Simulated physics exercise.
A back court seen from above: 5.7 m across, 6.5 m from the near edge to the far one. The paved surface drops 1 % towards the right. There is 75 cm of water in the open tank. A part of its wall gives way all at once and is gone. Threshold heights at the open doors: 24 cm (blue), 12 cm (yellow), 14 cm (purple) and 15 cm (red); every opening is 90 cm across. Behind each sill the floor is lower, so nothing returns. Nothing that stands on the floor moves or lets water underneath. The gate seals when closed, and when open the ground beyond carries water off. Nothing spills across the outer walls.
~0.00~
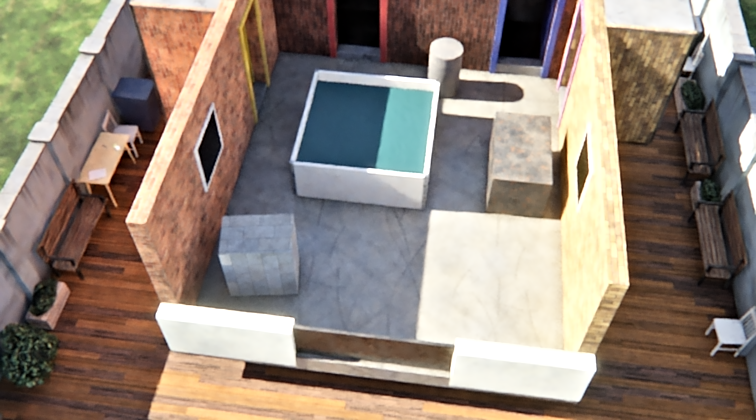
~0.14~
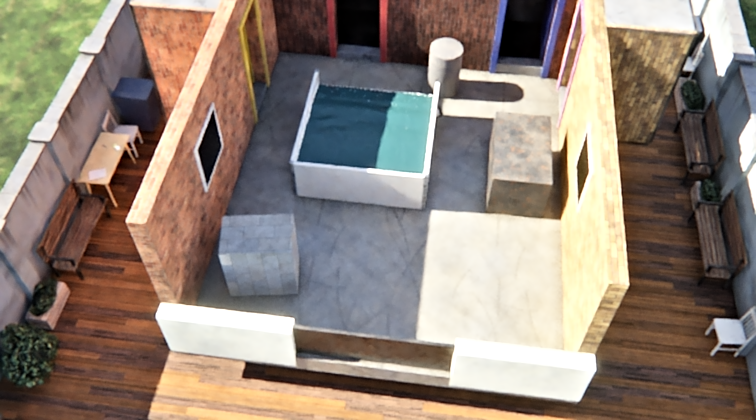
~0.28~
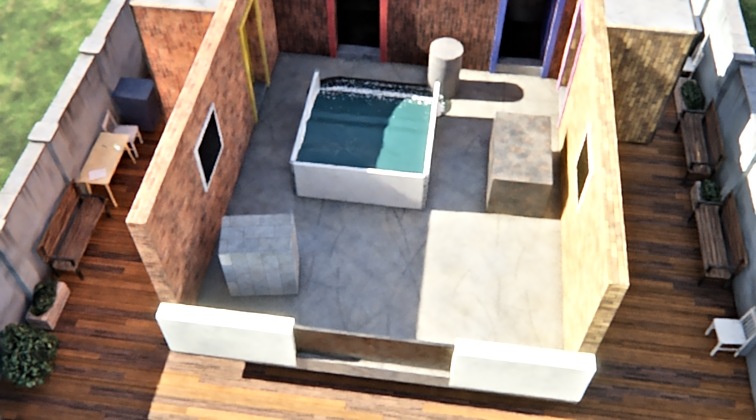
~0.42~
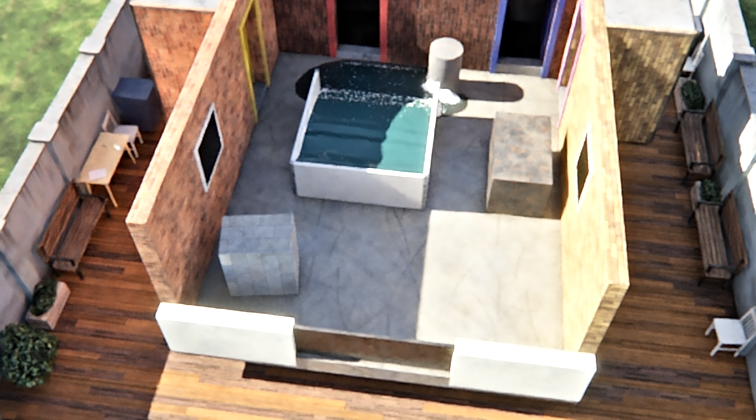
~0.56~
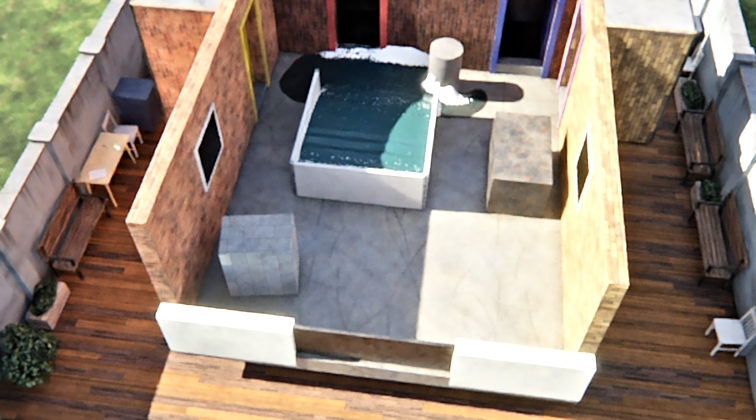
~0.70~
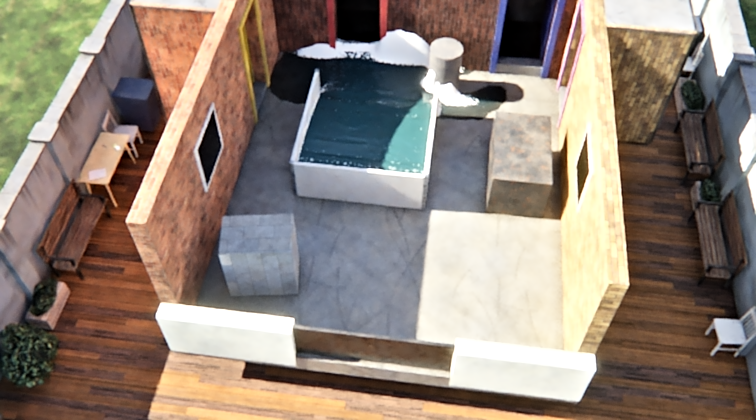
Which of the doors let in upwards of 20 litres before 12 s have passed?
Door by door: At the blue door it stays under the limit; at the yellow door it exceeds the limit; at the purple door it passes the limit; at the red door it passes the limit.
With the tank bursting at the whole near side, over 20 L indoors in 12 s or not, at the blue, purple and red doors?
Then: Blue below, purple over, red under.
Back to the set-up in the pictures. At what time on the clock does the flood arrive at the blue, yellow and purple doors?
Arrival: Blue 1.0 s, yellow 1.2 s, purple 1.2 s.
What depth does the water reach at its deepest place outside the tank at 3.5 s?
About 30 cm.
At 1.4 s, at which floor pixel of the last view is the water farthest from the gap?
Near (556, 83).
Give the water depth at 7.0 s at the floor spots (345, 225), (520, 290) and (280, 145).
About 4, 7 and 6 cm.
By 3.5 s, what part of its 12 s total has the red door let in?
About 95 per cent.
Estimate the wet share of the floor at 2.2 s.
About 35 per cent.
After 1.4 s water covers 25 % of the floor and is deepest (55 cm) near (402, 68); blue door 6 cm at the sill, 0 L in, yellow door 2 cm at the sill, 0 L in, purple door 6 cm at the sill, 0 L in, red door 49 cm at the sill, 181 L in.
After 2.2 s water covers 35 % of the floor and is deepest (49 cm) near (278, 56); blue door 8 cm at the sill, 0 L in, yellow door 12 cm at the sill, 0 L in, purple door 32 cm at the sill, 43 L in, red door 41 cm at the sill, 371 L in.
After 3.5 s water covers 55 % of the floor and is deepest (30 cm) near (287, 57); blue door 9 cm at the sill, 0 L in, yellow door 21 cm at the sill, 18 L in, purple door 24 cm at the sill, 132 L in, red door 23 cm at the sill, 488 L in.
After 7.0 s water covers 95 % of the floor and is deepest (16 cm) near (547, 142); blue door 11 cm at the sill, 0 L in, yellow door 6 cm at the sill, 44 L in, purple door 15 cm at the sill, 167 L in, red door 9 cm at the sill, 515 L in.
After 12.0 s water covers 95 % of the floor and is deepest (14 cm) near (556, 83); blue door 11 cm at the sill, 0 L in, yellow door 6 cm at the sill, 44 L in, purple door 12 cm at the sill, 168 L in, red door 9 cm at the sill, 515 L in.
